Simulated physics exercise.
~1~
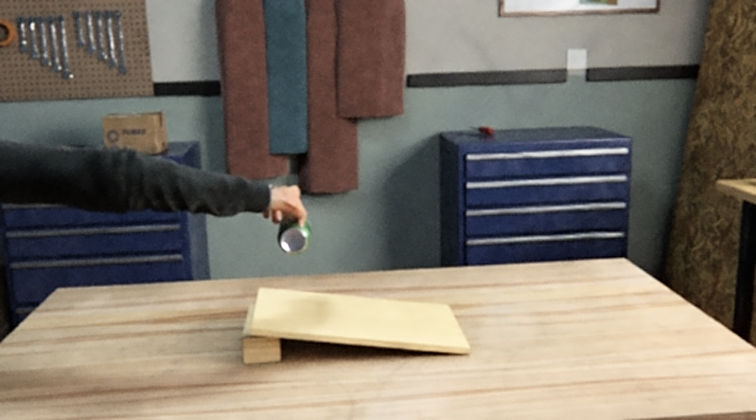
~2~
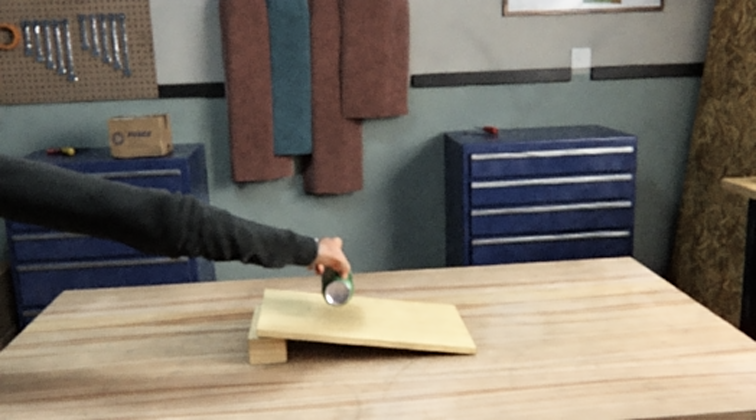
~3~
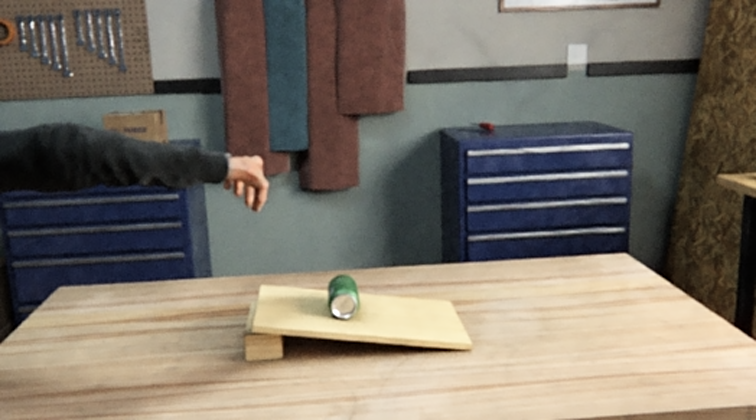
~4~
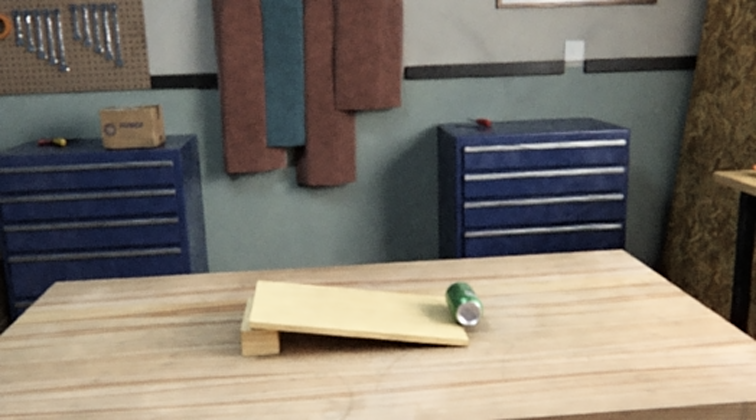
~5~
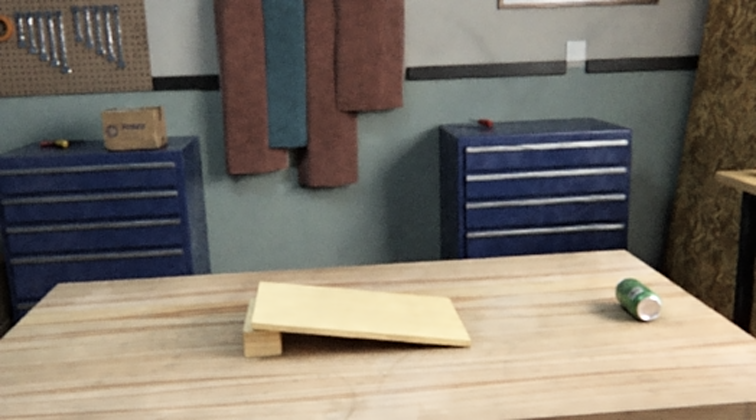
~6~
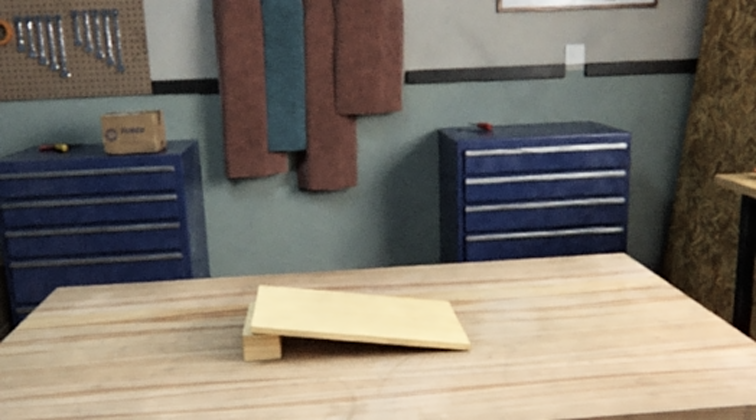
In this clip, a hand sets a green can on its side on a propped-up board and lets go, and the can rolls down the slope to the right. It continues across the wooden table and is out of view at the end, while the board stays in place.
